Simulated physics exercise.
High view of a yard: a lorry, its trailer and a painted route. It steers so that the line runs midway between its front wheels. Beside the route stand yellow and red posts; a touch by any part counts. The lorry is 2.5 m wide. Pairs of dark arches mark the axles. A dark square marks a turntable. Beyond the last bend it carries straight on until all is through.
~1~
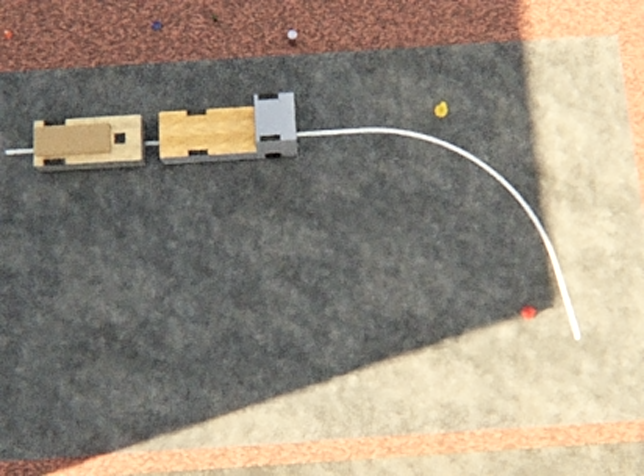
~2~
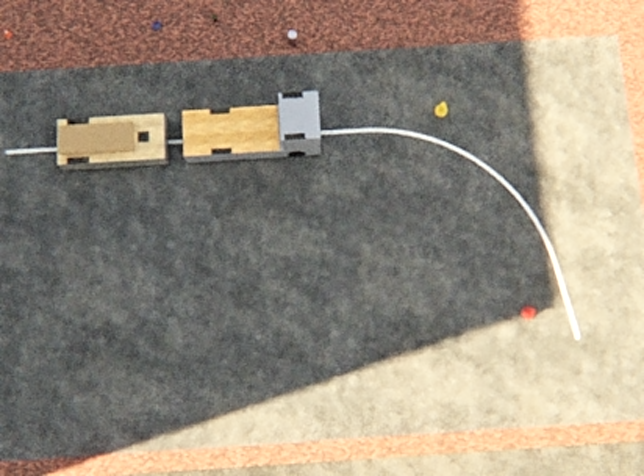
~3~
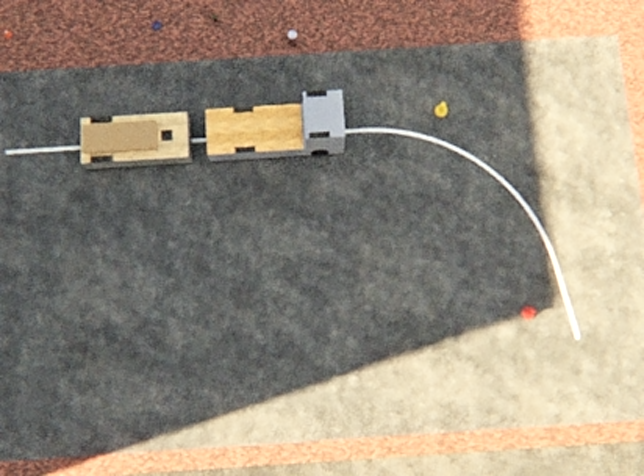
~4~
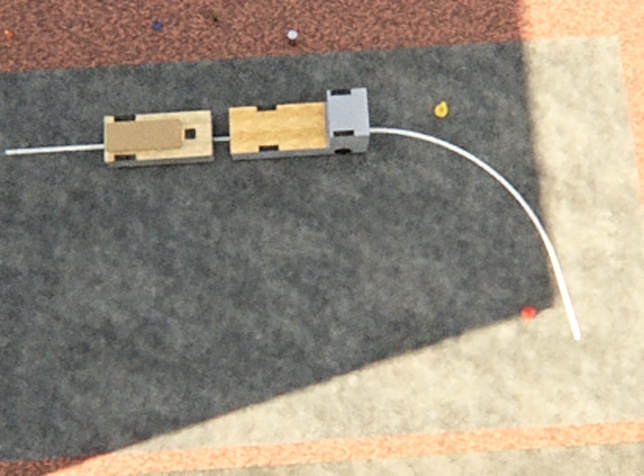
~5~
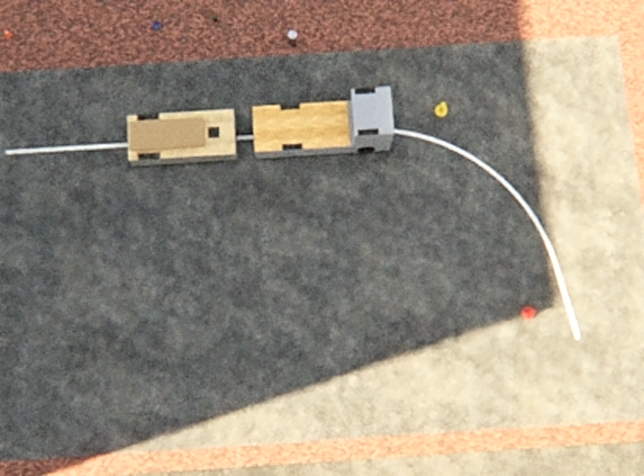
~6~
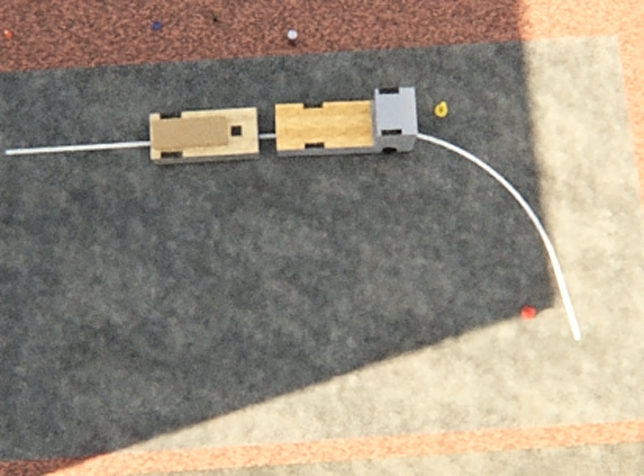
At the start, a lorry with a grey cab and a wooden-looking bed sits at the left on a thin white line, towing one trailer across dark ground. It rolls steadily right along the straight part, trailer following, until its cab is just left of the yellow post where the line begins curving down.
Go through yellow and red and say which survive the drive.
Yellow gets knocked, red gets knocked.
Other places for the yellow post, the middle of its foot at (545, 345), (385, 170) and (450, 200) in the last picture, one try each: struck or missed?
First hit, second struck, third struck.
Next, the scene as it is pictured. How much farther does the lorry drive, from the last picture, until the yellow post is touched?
About 1.5 m.
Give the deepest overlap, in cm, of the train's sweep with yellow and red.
About: Yellow 20, red 20.
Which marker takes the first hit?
The yellow one.
With 1.5 m more driven, the last axle is at (199, 133) of the last picture, on the line; the lorry has hit yellow.
With 22.6 m more driven, the last axle is at (531, 249) of the last picture, 130 cm off the line; the trailer has hit red.
With 29.2 m more driven, the last axle is at (588, 370) of the last picture, 35 cm off the line; 2 of 2 struck in all.
